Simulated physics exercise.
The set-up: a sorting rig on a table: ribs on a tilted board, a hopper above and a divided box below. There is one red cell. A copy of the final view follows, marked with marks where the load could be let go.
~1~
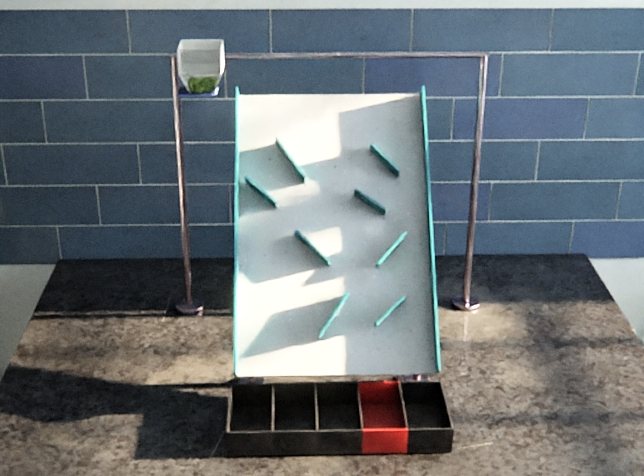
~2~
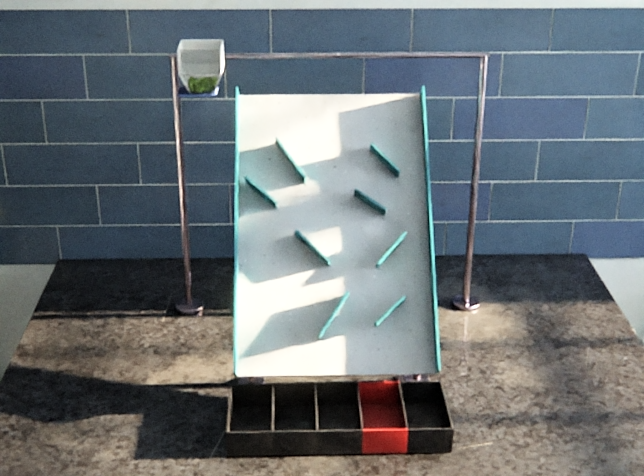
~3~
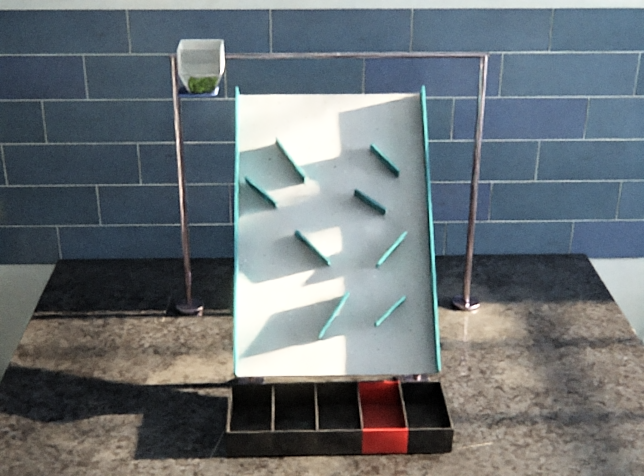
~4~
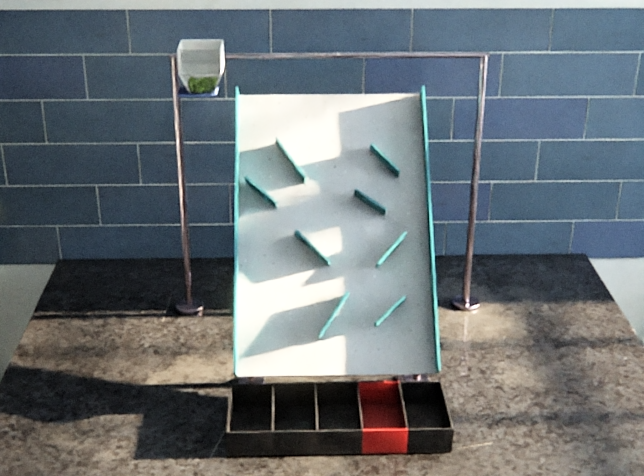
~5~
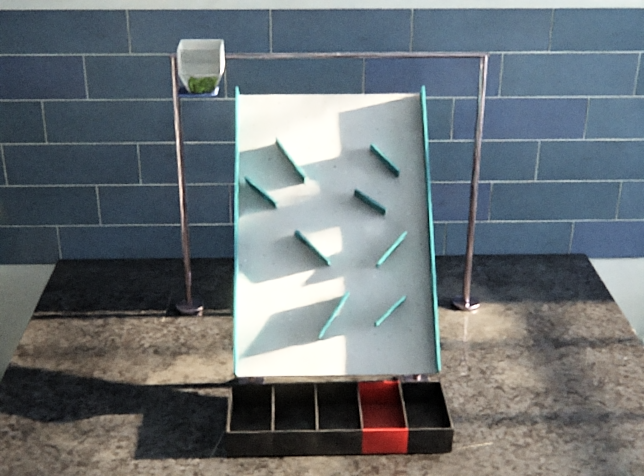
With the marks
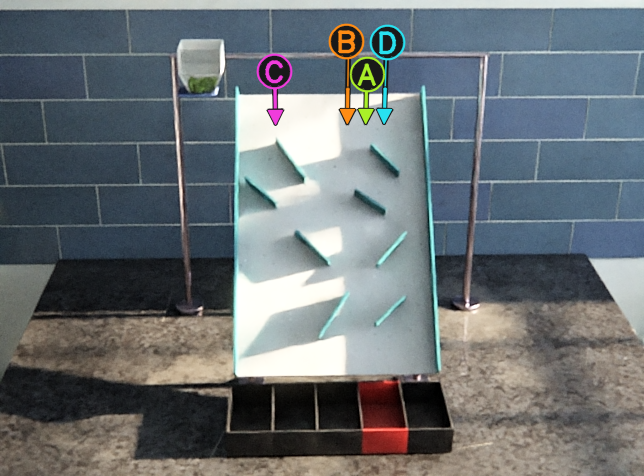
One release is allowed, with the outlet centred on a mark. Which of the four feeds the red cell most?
C works best here.
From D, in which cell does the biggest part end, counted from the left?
The fifth.
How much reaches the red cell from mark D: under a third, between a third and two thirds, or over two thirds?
Mark D gives under a third.
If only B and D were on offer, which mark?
B.
On the marked copy, mark A meets the board at (365, 118); mark B meets the board at (347, 118); mark C meets the board at (275, 119); mark D meets the board at (384, 118).
With A, a small part in the red cell, most in other cells, a small part outside the box.
With B, about a quarter in the red cell, most in other cells, a stray few outside the box.
With C, about half in the red cell, about half in other cells.
With D, a stray few in the red cell, most in other cells, a small part outside the box.
